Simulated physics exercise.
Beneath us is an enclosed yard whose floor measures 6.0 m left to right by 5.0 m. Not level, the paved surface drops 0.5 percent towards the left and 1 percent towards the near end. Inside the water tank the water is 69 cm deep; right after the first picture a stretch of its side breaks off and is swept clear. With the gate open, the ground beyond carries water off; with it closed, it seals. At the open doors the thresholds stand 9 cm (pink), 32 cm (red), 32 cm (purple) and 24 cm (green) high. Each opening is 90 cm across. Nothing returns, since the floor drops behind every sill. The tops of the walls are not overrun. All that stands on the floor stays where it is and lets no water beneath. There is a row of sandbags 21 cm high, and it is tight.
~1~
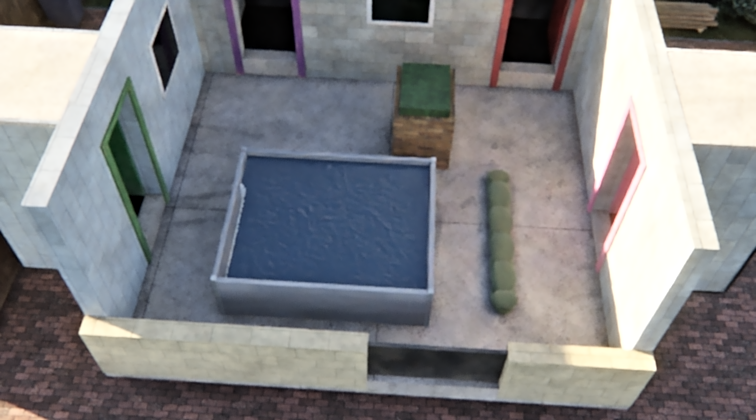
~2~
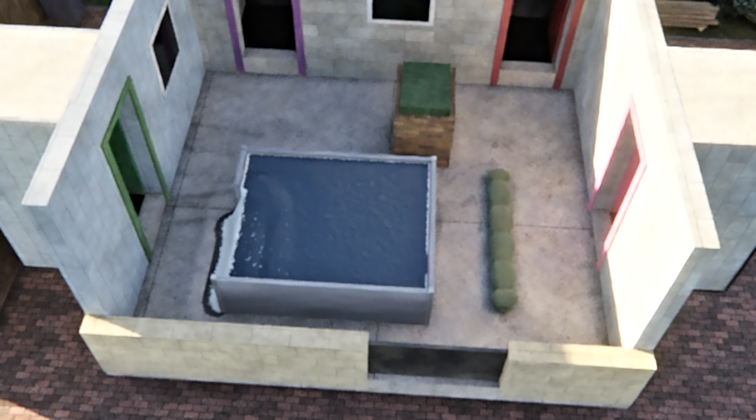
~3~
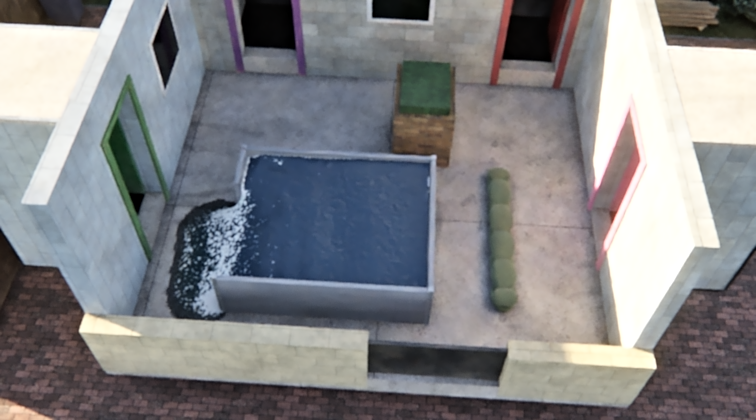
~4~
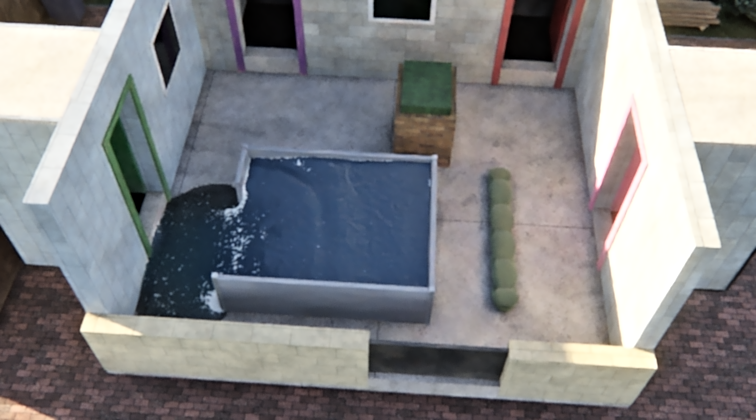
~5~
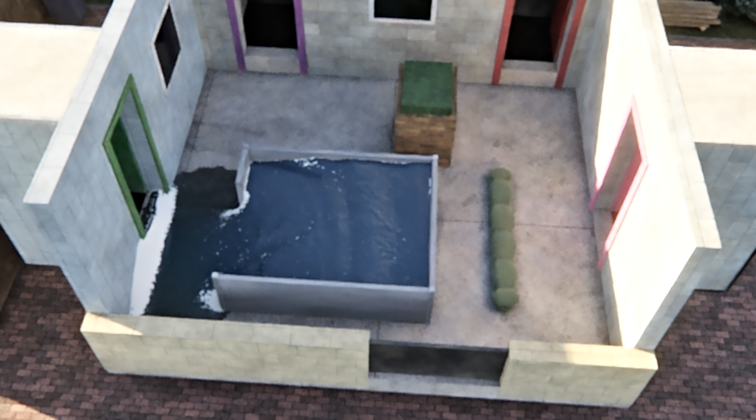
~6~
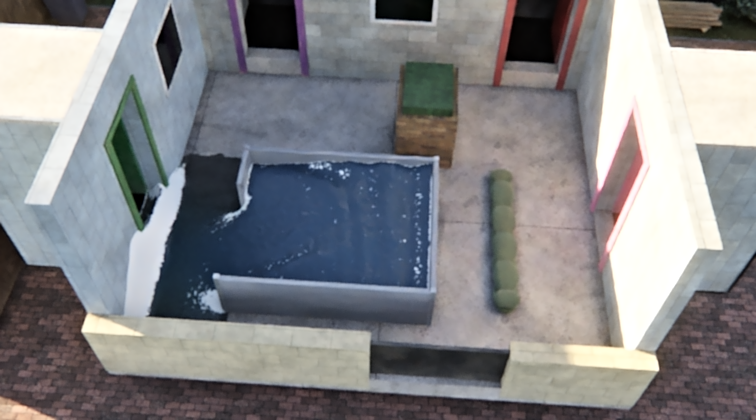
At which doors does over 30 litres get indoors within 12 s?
In the end the pink door is going to top the limit. The red door is going to fall short of the limit. The purple door is going to fall short of the limit. The green door is going to top the limit.
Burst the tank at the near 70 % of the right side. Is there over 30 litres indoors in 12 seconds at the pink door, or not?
In that case, pink door: More than that.
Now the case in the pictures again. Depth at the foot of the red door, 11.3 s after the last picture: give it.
The depth comes to around 8.5 centimetres.
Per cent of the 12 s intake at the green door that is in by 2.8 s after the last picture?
About 95%.
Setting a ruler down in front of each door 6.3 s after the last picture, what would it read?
In centimetres - pink: 6, red: 16, purple: 12, green: 15.
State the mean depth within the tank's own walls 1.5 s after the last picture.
I'd put the average depth near 35 cm.
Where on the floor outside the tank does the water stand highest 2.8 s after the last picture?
At about (608, 377).
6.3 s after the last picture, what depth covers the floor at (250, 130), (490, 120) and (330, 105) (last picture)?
The depths come out at 12, 18 and 10 centimetres, in the order listed.
Then, 0.7 s after the last picture water covers 20 % of the floor and is deepest (70 cm) near (128, 345); pink door not reached, red door not reached, purple door not reached, green door 46 cm at the sill, 73 L in.
Then, 1.5 s after the last picture water covers 35 % of the floor and is deepest (55 cm) near (128, 345); pink door not reached, red door not reached, purple door 16 cm at the sill, 0 L in, green door 45 cm at the sill, 177 L in.
Then, 2.8 s after the last picture water covers 60 % of the floor and is deepest (42 cm) near (608, 377); pink door 3 cm at the sill, 0 L in, red door not reached, purple door 21 cm at the sill, 0 L in, green door 29 cm at the sill, 262 L in.
Then, 6.3 s after the last picture water covers 90 % of the floor and is deepest (20 cm) near (460, 140); pink door 6 cm at the sill, 0 L in, red door 16 cm at the sill, 0 L in, purple door 12 cm at the sill, 0 L in, green door 15 cm at the sill, 270 L in.
Then, 11.3 s after the last picture water covers 95 % of the floor and is deepest (20 cm) near (387, 362); pink door 16 cm at the sill, 75 L in, red door 9 cm at the sill, 0 L in, purple door 9 cm at the sill, 0 L in, green door 12 cm at the sill, 270 L in.
